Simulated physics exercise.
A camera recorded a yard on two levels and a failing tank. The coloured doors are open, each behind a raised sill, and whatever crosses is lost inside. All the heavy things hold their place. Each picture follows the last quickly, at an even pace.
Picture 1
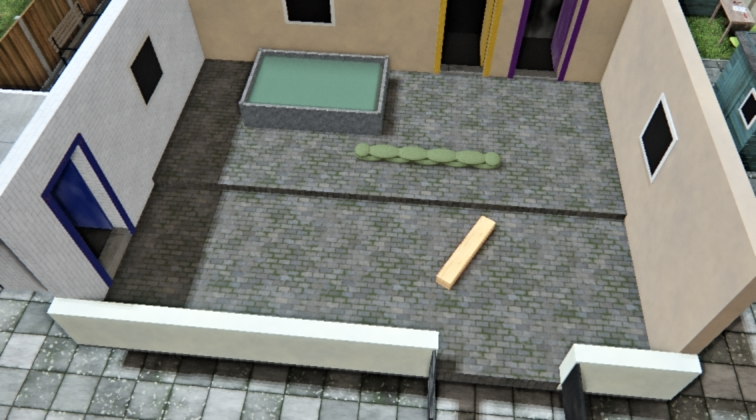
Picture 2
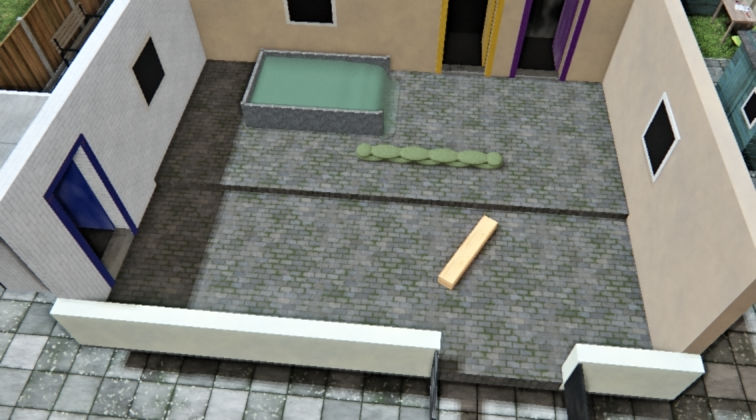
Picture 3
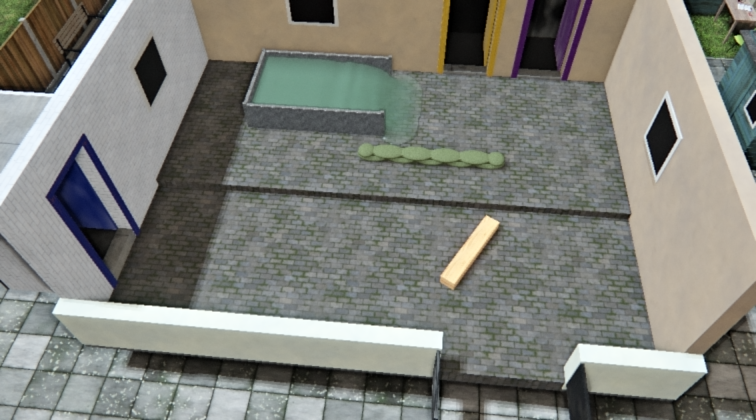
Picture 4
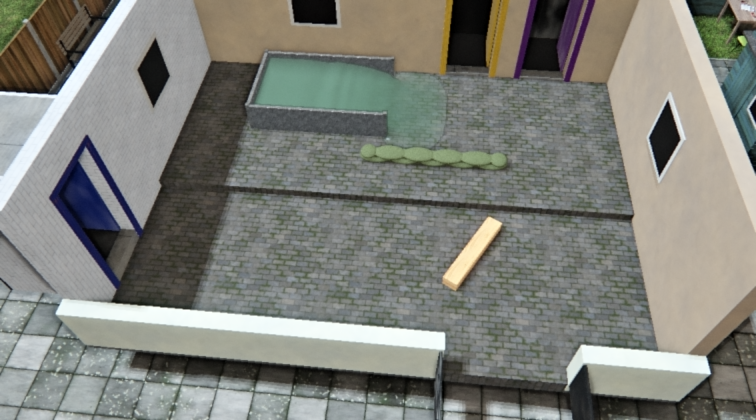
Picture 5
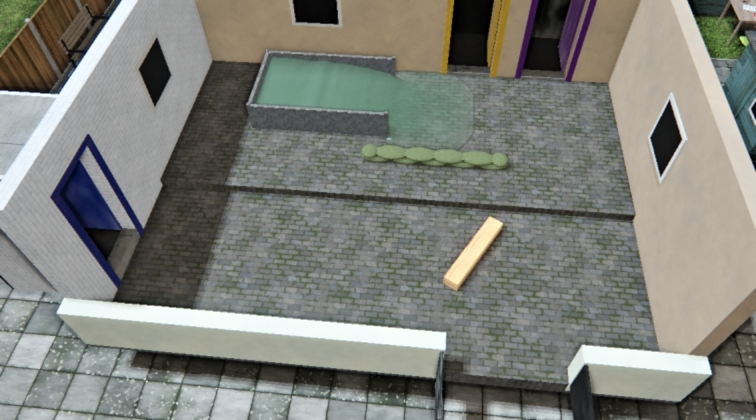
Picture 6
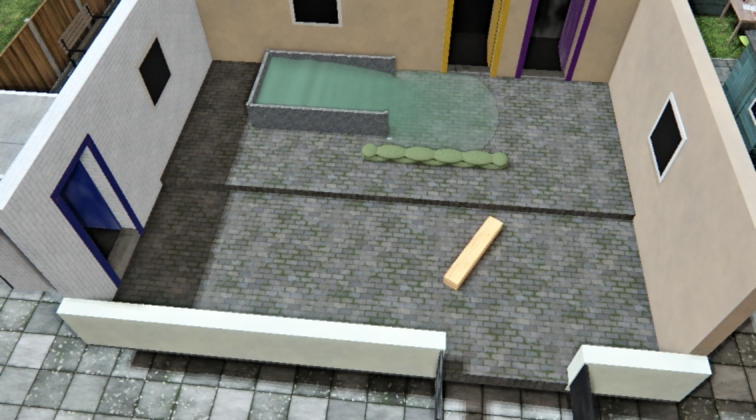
Greenish water pours from the right end of a grey stone tank at the back of a paved, walled yard on two levels, seen from high above. A blue door stands open at left, yellow and purple doorways at the back, with a green hedge-like row mid-yard and a pale wooden block nearer. The clear sheet spreads rightward behind the green row while the view shifts very slightly.
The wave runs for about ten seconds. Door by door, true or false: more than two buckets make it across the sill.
Yellow door: True; blue door: False; purple door: True.
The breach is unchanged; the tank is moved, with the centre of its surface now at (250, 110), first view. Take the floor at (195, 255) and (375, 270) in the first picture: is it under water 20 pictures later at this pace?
Spared, soaked.
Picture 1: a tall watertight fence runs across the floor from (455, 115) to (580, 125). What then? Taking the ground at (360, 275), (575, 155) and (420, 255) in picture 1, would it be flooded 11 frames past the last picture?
Untouched, soaked, untouched.
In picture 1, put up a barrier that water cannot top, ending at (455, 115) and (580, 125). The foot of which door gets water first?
It is the one in yellow.
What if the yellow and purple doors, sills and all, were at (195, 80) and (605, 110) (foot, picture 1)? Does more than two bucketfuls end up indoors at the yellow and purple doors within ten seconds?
Result - the yellow door stays within limits while the purple door exceeds the limit.
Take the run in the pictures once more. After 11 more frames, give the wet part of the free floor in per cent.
About 25 in a hundred.
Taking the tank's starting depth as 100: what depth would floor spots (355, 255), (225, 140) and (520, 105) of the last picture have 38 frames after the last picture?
Depths of roughly 0, 0 and 25 per cent.
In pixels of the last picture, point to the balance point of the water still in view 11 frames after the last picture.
Around pixel (416, 109).
A moment on, water covers 15 % of the floor; the yellow door wet at the sill, nothing in, the blue door not reached, the purple door wet at the sill, nothing in.
Next, water covers 25 % of the floor; the yellow door under two buckets in, the blue door not reached, the purple door wet at the sill, nothing in.
Then, water covers 30 % of the floor; the yellow door over two buckets in, the blue door not reached, the purple door under two buckets in.
Later, water covers 45 % of the floor; the yellow door over two buckets in, the blue door not reached, the purple door over two buckets in.
In the end, water covers 55 % of the floor; the yellow door over two buckets in, the blue door not reached, the purple door far over two buckets in.
